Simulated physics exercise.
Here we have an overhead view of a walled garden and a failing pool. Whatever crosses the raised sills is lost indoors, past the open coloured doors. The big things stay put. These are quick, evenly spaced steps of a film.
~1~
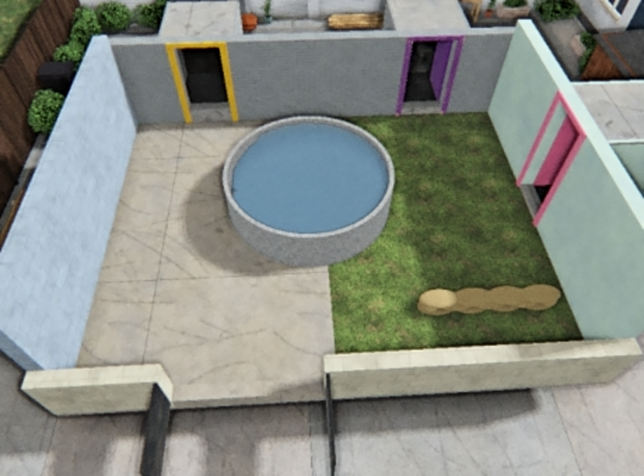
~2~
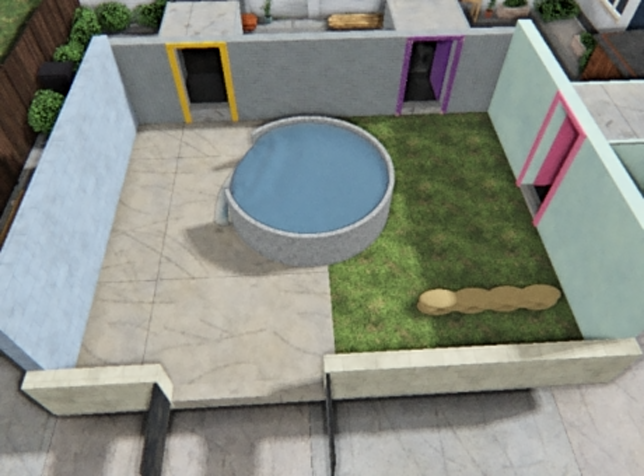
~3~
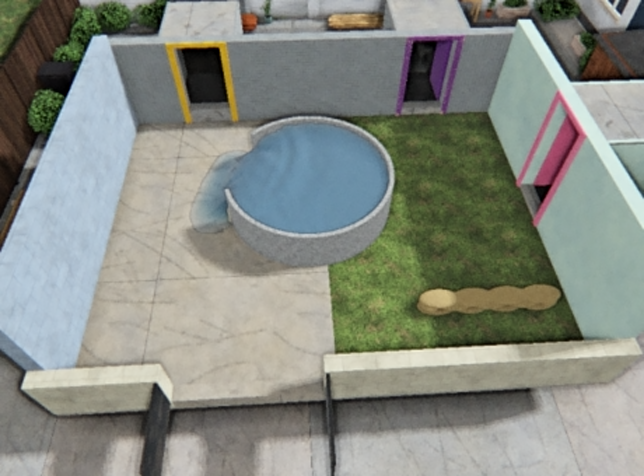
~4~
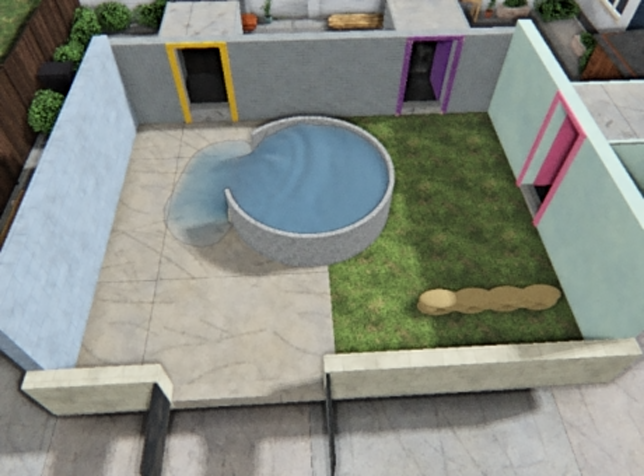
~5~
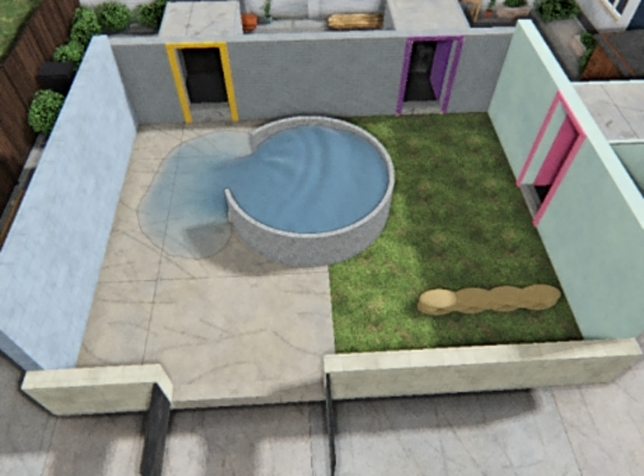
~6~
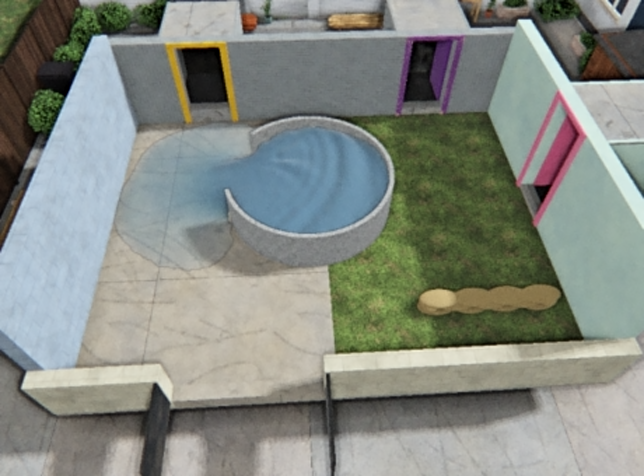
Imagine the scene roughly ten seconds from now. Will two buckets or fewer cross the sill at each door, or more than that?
At the pink door, two or fewer; at the yellow door, two or fewer; at the purple door, two or fewer.
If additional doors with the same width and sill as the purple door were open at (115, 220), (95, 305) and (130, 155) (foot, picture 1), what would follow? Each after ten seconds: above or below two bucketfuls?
In order: Exceeds it, falls short, exceeds it.
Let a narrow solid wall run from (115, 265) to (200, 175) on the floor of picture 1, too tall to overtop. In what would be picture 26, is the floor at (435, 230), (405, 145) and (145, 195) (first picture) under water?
Untouched, untouched, soaked.
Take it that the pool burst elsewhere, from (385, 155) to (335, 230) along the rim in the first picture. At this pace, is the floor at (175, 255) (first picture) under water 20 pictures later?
There: Clear.
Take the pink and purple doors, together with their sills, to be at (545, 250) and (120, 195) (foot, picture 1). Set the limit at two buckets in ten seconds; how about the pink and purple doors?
As I see it, the pink door stays within limit while the purple door exceeds the limit.
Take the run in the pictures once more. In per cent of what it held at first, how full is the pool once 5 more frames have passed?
72 percent or so.
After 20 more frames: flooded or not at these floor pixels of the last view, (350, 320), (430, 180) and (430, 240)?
First spot spared, second spot spared, third spot spared.
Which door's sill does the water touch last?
Door: The pink-painted one.
A moment on, water covers 25 % of the floor; the pink door not reached, the yellow door wet at the sill, nothing in, the purple door not reached.
Next, water covers 25 % of the floor; the pink door not reached, the yellow door wet at the sill, nothing in, the purple door not reached.
Then, water covers 45 % of the floor; the pink door not reached, the yellow door under two buckets in, the purple door not reached.
Later, water covers 75 % of the floor; the pink door not reached, the yellow door under two buckets in, the purple door wet at the sill, nothing in.
In the end, water covers 100 % of the floor; the pink door wet at the sill, nothing in, the yellow door under two buckets in, the purple door wet at the sill, nothing in.
